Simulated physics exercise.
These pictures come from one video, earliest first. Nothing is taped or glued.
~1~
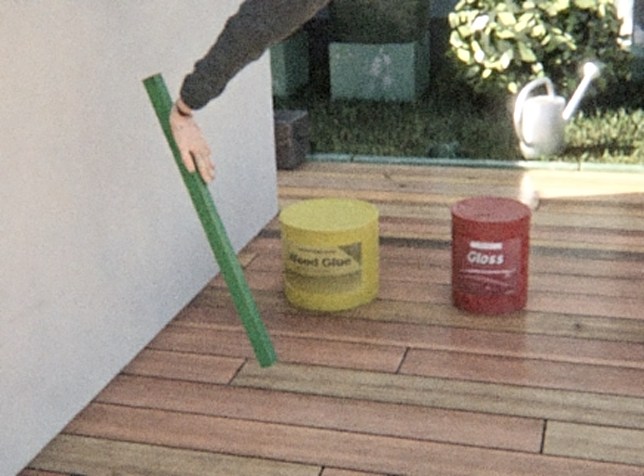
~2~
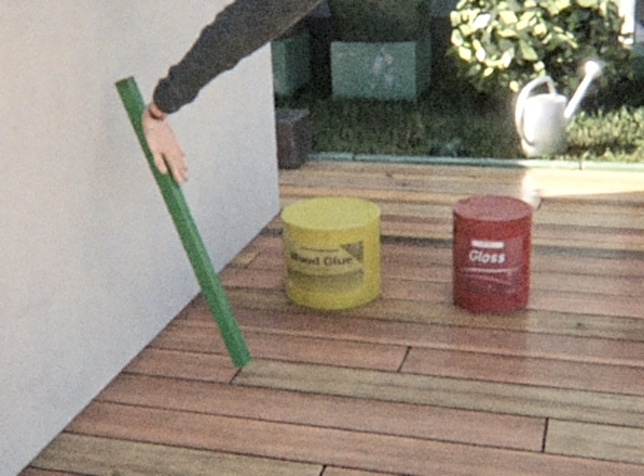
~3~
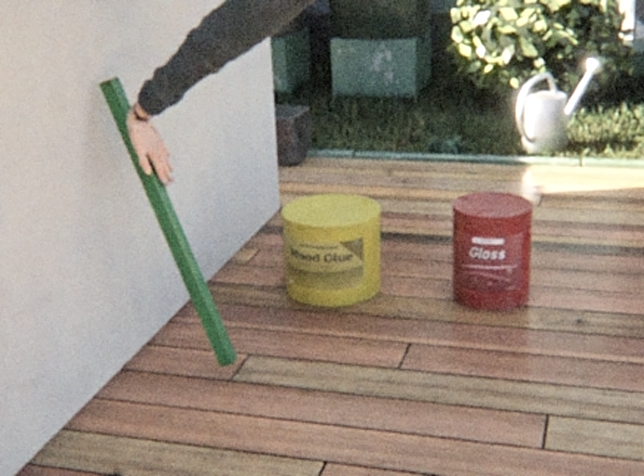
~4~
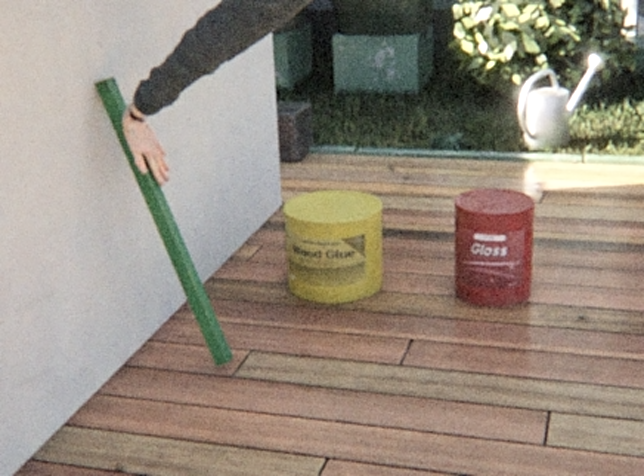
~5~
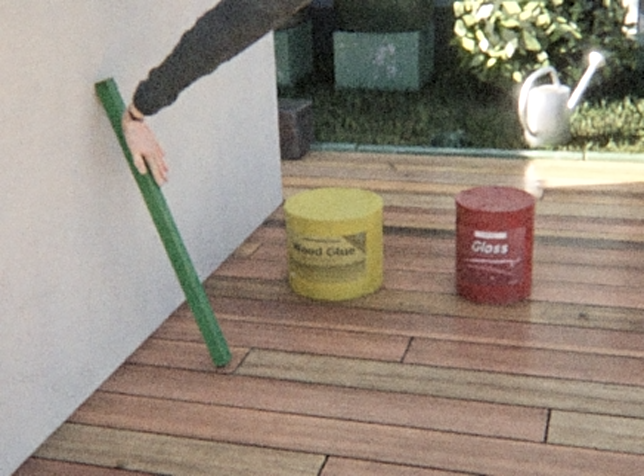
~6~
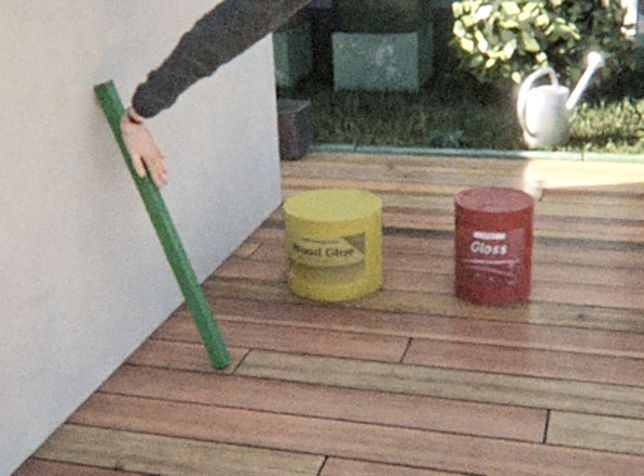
At the start, a hand holds a slanted green pole above a wooden deck, with a yellow pail and a red pail to its right. The hand moves the pole a short way left toward the pale wall. The pole then leans on the wall, nearly still, with the hand still on it.
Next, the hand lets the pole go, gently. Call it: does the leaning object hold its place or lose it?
It holds its place.
Then, 0.30 s later than the last frame, all is still.
Then, 0.80 s later than the last frame, green pole resting near (165, 229).
When it is over, all 3 as before. End places, in pixels of the last picture, green pole near (165, 229). The pole remains leaning.
